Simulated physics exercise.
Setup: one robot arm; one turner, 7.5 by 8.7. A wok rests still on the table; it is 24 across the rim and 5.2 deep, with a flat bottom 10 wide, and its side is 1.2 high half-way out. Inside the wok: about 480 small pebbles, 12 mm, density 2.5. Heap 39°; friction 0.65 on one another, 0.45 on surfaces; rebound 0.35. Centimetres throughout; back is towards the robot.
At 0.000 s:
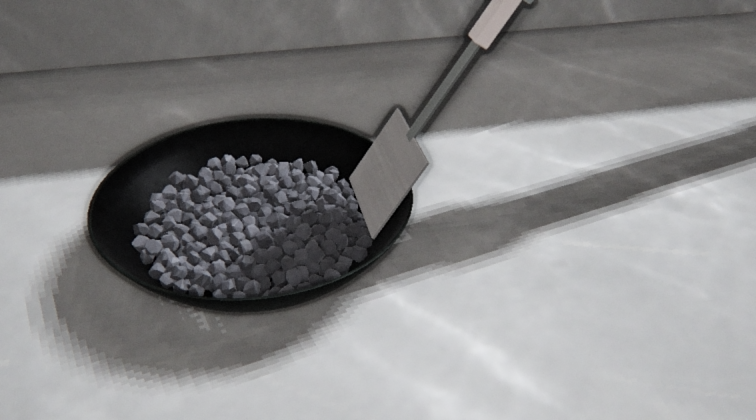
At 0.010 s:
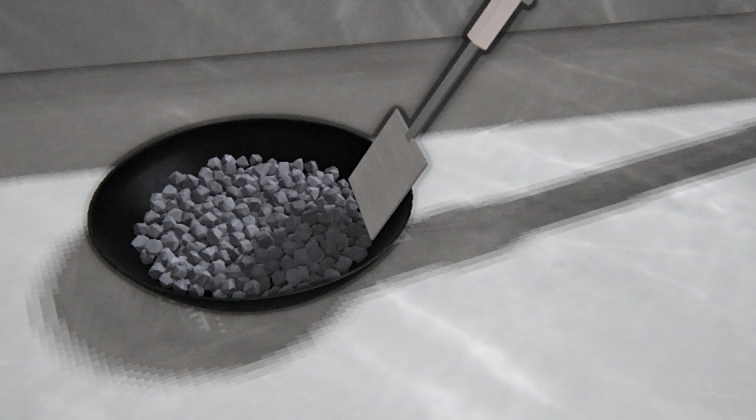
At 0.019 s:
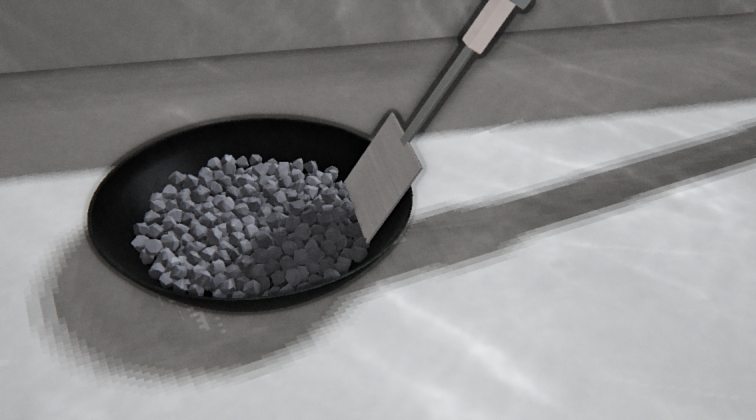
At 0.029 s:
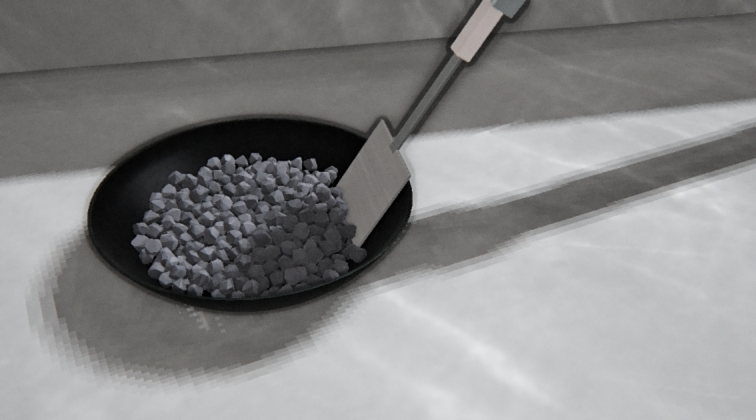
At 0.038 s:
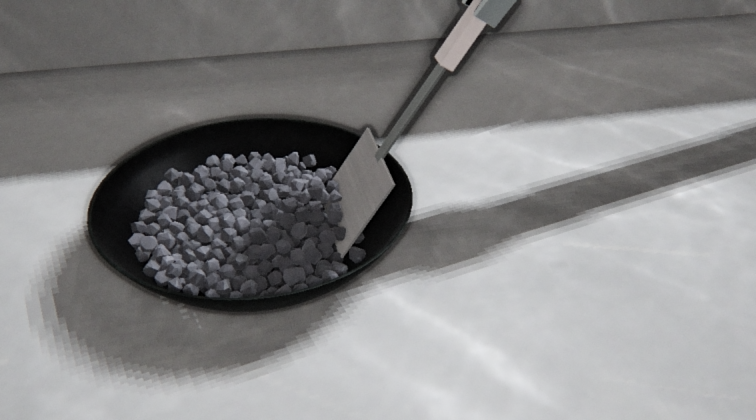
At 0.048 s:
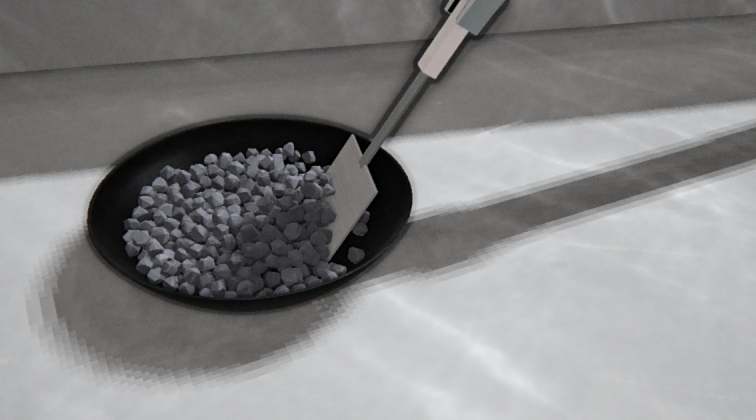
In a black wok, a turner slides left and pushes the gray pebbles slightly leftward.
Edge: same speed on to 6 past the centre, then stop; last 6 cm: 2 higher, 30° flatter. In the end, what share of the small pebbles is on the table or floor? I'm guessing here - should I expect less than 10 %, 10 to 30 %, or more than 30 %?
You should expect more than 30 %.
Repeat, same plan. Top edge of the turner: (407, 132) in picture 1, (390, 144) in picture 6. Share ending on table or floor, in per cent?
It works out to about 20 %, more or less.
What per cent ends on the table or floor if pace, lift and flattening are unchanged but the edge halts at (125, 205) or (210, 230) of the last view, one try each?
Respectively about 65 and 25 percent end on the table or floor.
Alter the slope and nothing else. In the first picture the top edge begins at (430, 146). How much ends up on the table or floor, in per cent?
40 percent or thereabouts.
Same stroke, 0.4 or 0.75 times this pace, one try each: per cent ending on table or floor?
Try one about 20 %, try two about 40 %.
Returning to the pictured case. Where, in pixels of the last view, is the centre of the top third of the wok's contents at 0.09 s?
Centre: Roughly (183, 199) in the last picture.
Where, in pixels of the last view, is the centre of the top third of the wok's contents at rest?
Pixel position: Approx. (144, 215).
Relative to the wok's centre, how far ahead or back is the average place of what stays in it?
Some 5.0 cm ahead of the centre.
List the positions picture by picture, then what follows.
Turner top edge at (412, 134), sloping 57°; upper third of the load around (258, 211), from x 140 to 365, top at y 160; 476 in the wok, in the first frame.
Turner top edge at (411, 135), sloping 57°; upper third of the load around (257, 211), from x 140 to 365, top at y 160, in the second frame.
Turner top edge at (407, 138), sloping 57°; upper third of the load around (257, 211), from x 140 to 360, top at y 160, in the third frame.
Turner top edge at (396, 146), sloping 57°; upper third of the load around (257, 210), from x 140 to 355, top at y 160, in the fourth frame.
Turner top edge at (381, 155), sloping 57°; upper third of the load around (254, 207), from x 140 to 355, top at y 160, in the fifth frame.
Turner top edge at (364, 161), sloping 57°; upper third of the load around (246, 208), from x 130 to 360, top at y 150; 476 in the wok, in the sixth frame.
By 0.07 s, sloping 57°, highest piece 7 above the table; 476 in the wok.
By 0.09 s, sloping 48°, highest piece 11 above the table; 472 in the wok, 4 on the blade or in flight.
By 0.31 s, sloping 27°, highest piece 28 above the table; 284 in the wok, 122 on the table or floor, 70 on the blade or in flight.
By 1.36 s, sloping 27°, highest piece 6 above the table; 283 in the wok, 193 on the table or floor.
Final count, 283 in the wok, 193 on the table or floor. That is 41 % on the table or floor.
